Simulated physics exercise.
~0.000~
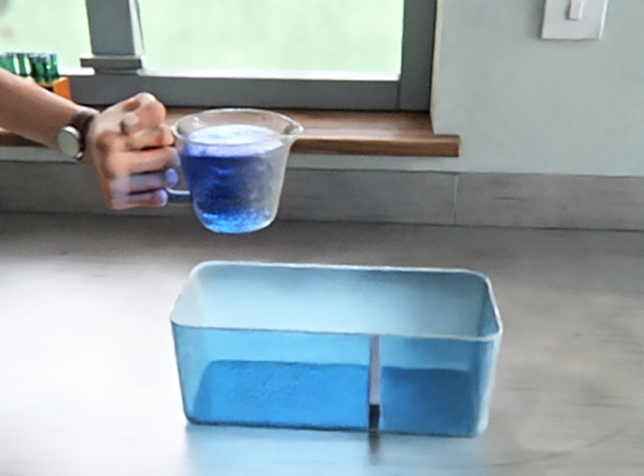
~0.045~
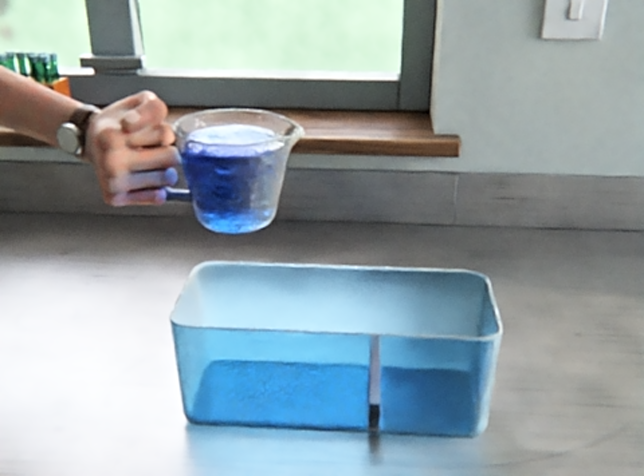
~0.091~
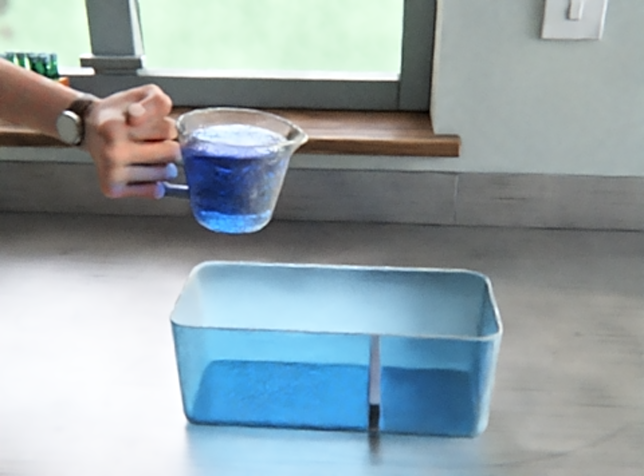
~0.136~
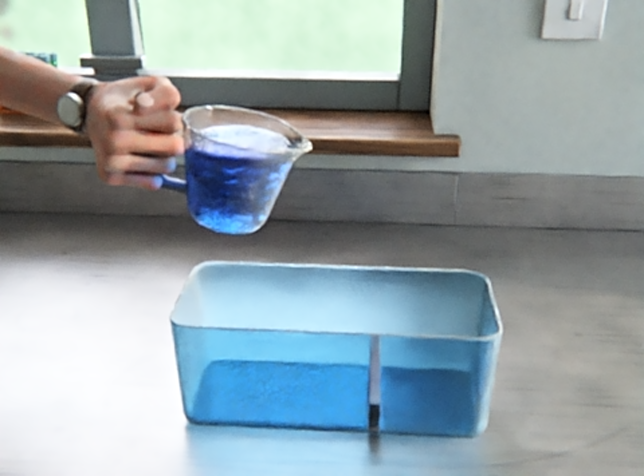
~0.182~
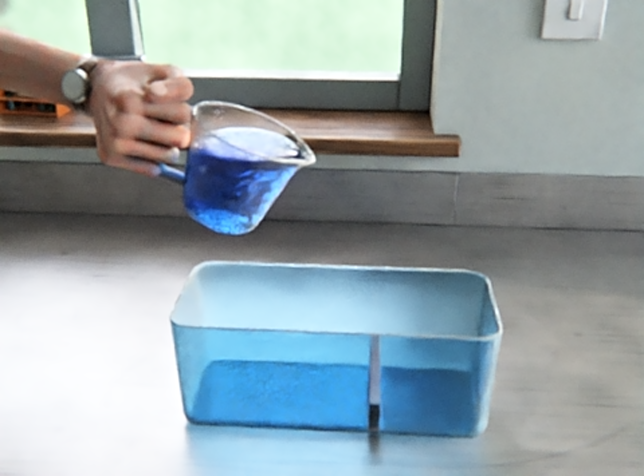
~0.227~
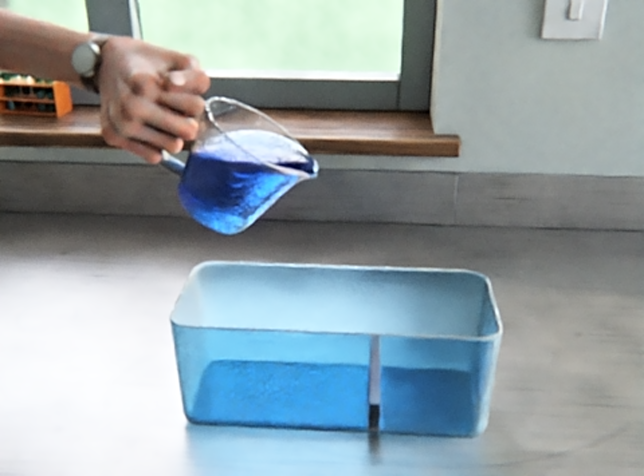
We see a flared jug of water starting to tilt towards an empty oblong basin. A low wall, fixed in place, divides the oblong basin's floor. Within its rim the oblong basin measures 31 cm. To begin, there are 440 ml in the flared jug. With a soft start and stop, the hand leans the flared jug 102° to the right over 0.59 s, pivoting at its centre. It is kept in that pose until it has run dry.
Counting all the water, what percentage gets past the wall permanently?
The share past the wall is about 22 per cent.
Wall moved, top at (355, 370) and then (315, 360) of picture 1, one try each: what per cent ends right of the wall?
55 % and 90 %.
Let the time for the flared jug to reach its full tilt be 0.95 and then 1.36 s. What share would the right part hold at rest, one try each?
It comes to 30 per cent, and then 40 per cent.
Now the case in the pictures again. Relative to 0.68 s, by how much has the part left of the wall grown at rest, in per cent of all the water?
About 7 percent, give or take.
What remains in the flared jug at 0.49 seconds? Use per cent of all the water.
At that time about 38 in a hundred parts are still held.
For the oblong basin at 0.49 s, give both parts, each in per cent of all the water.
Roughly 20 sits left and 12 sits right.
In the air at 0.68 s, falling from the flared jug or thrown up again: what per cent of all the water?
About 8 percent.
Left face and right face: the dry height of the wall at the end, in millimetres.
Left side: Around 20 mm. Right side: Around 26 mm.
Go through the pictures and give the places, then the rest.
In the first picture, it leans 0°; its right rim is at (303, 130); the water meets the walls at (183, 138) and (287, 141); the oblong basin's rim runs from (183, 293) to (494, 304); the wall's top is at (375, 369).
In the second picture, it leans 1°; its right rim is at (304, 132); the water meets the walls at (184, 137) and (289, 142).
In the third picture, it leans 6°; its right rim is at (307, 137); the water meets the walls at (186, 136) and (291, 144).
In the fourth picture, it leans 13°; its right rim is at (311, 146); the water meets the walls at (190, 136) and (297, 148).
In the fifth picture, it leans 22°; its right rim is at (315, 159); the water meets the walls at (195, 139) and (305, 151).
In the sixth picture, it leans 33°; its right rim is at (317, 174); the water meets the walls at (194, 147) and (304, 159); 2 per cent is over the edge.
After 0.49 s the tilt is 94° and 38 per cent is still to pour, 20 is left of the wall and 11 right of it.
After 0.68 s the tilt is 102° and 4 per cent is still to pour, 69 is left of the wall and 19 right of it.
After 0.87 s the tilt is 102° and 0 per cent is still to pour, 77 is left of the wall and 21 right of it.
After 1.09 s the tilt is 102° and 0 per cent is still to pour, 77 is left of the wall and 22 right of it.
In the end 76 per cent lies left of the wall, 22 right of it and 2 outside.
